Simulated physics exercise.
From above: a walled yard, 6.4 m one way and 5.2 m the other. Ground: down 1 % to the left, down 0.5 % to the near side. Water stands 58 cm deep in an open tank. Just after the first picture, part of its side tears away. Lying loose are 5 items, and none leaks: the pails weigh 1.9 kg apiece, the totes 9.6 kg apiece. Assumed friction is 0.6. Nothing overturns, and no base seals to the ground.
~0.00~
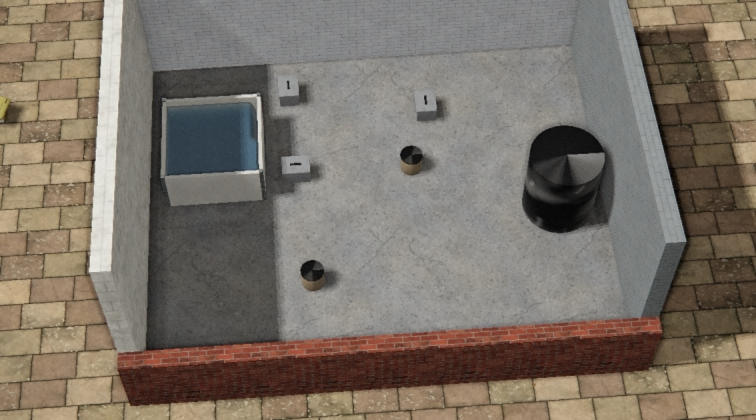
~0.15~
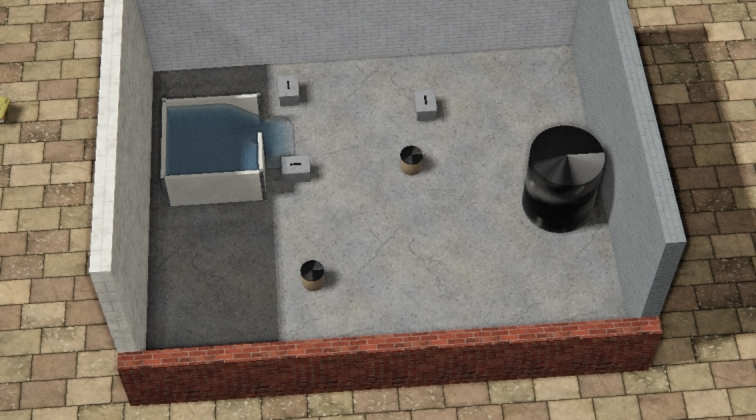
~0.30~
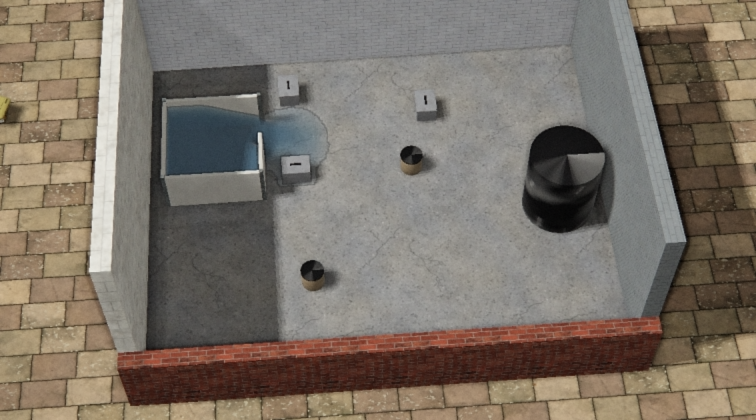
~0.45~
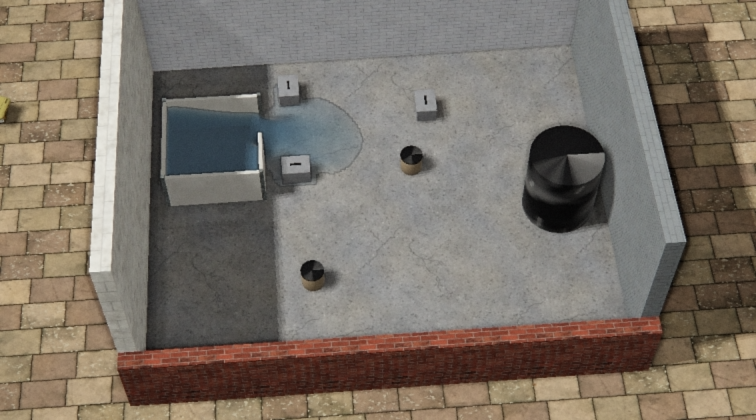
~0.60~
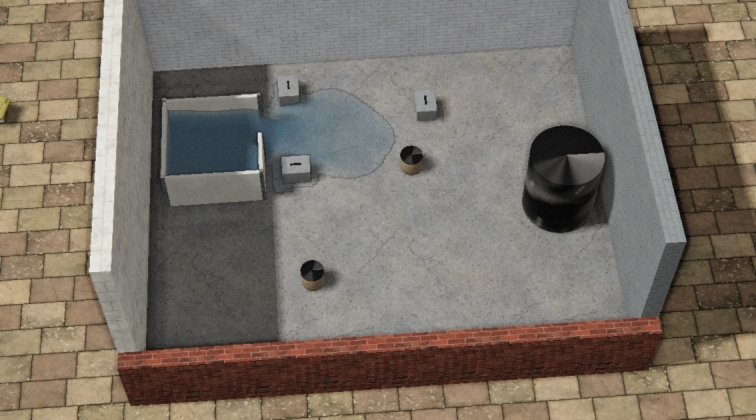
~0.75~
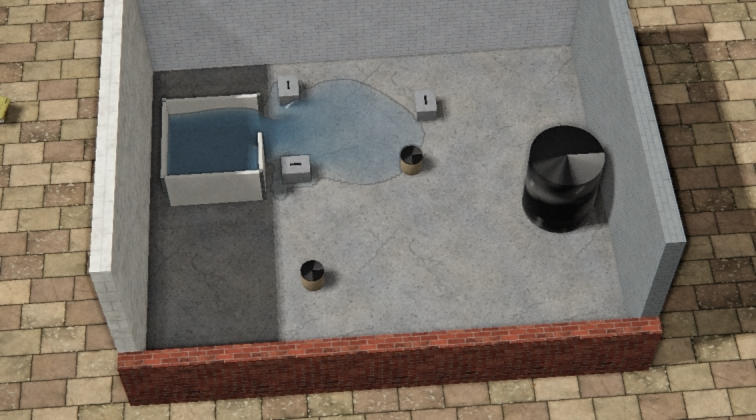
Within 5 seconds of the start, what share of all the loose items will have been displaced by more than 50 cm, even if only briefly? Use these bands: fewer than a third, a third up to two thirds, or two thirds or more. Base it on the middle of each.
It falls in a third up to two thirds.
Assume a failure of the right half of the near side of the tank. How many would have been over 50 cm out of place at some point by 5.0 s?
That gives 1 of them.
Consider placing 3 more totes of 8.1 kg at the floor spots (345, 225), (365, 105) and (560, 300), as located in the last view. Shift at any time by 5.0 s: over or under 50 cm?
First falls shy, second exceeds it, third falls shy.
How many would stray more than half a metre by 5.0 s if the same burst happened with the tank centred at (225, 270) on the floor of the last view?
In that case the number is 1.
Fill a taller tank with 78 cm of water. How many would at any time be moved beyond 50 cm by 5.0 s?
That would make 2 of them.
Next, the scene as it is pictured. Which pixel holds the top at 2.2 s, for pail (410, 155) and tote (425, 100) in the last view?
I'd say close to (514, 197) and close to (481, 97).
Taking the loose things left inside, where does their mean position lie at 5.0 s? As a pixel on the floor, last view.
(381, 185).
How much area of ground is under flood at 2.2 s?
Near 16 m2 in all.
After 1.1 s 0 of 5 are over 50 cm from their spots; 0 afloat.
After 2.2 s 2 of 5 are over 50 cm from their spots; 1 afloat.
After 3.5 s 2 of 5 are over 50 cm from their spots; 0 afloat.
After 5.0 s 2 of 5 are over 50 cm from their spots, and 2 have been at some point; 0 afloat.
